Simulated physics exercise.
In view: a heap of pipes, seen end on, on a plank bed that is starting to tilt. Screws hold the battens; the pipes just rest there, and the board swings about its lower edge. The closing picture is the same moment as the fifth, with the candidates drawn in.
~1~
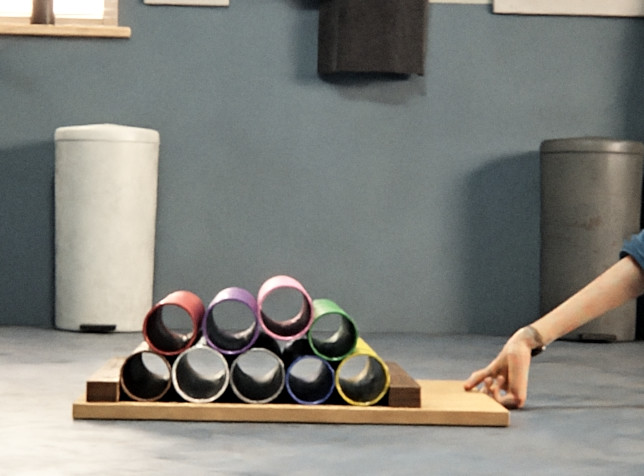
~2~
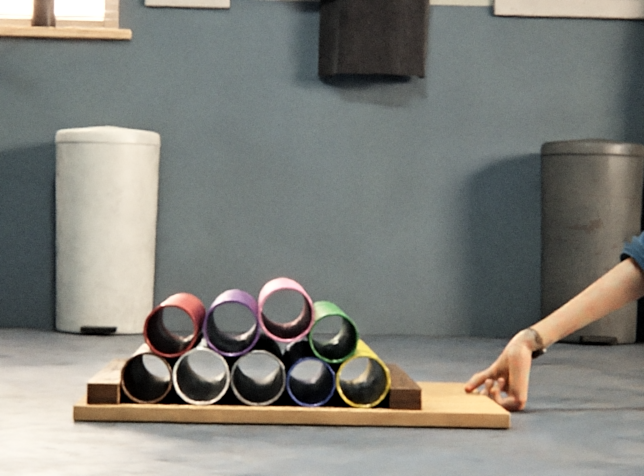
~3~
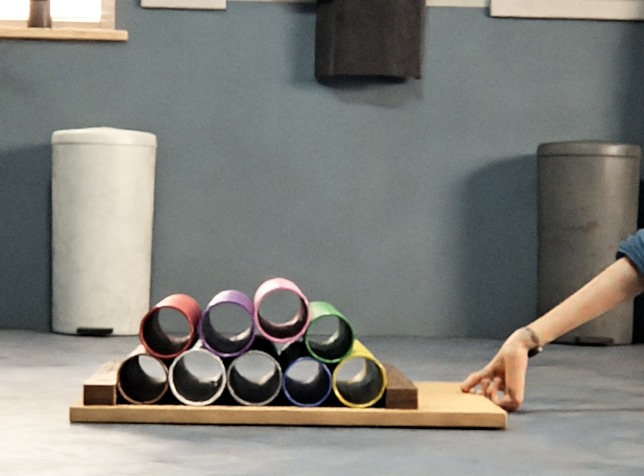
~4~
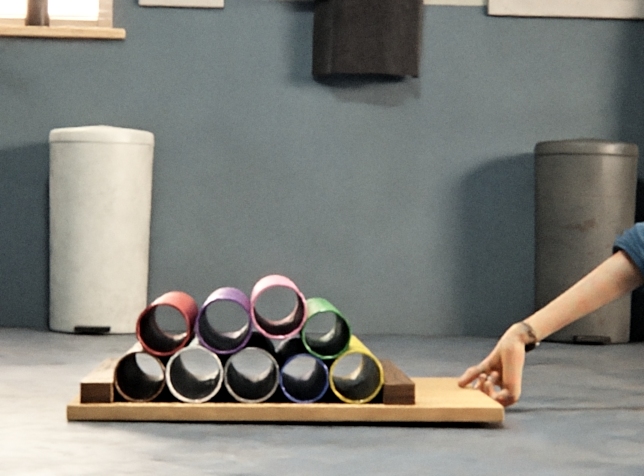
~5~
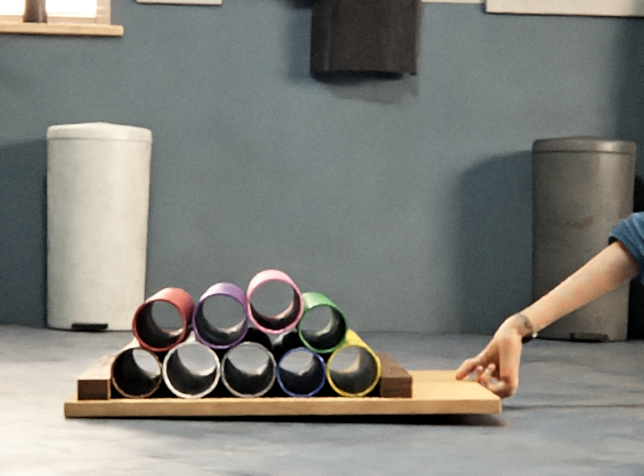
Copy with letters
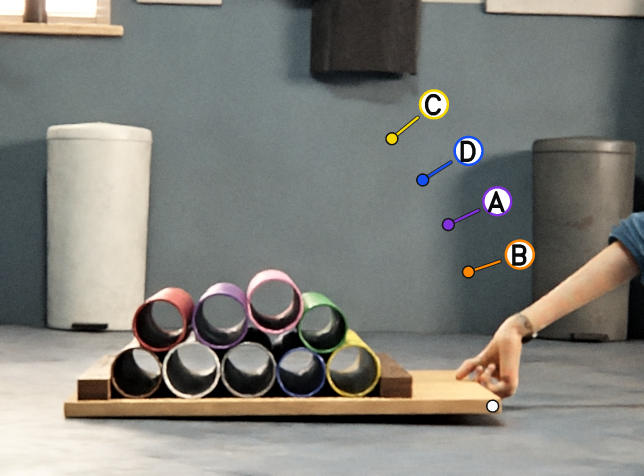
A hand holds the right end of a wooden board stacked with colourful pipes, barely moving.
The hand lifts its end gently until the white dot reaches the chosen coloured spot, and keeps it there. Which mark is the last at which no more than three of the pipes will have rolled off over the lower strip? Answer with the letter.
It can be raised to B.
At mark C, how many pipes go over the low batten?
The count is four.
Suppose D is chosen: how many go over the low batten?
At D the number is four.
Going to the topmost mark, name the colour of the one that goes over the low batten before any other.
The red one.
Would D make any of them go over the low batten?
Yes.
On the marked copy, A at (449, 225); B at (469, 272); C at (392, 139); D at (423, 180); the white dot at (493, 406).
With B. Early on, board at 14°.
Further on, board at 20°.
At the end, board at 20°, none over the low batten.
As for the rest, A four over the low batten (purple, green, red, pink); C four over the low batten (purple, green, red, pink); D four over the low batten (purple, green, red, pink).
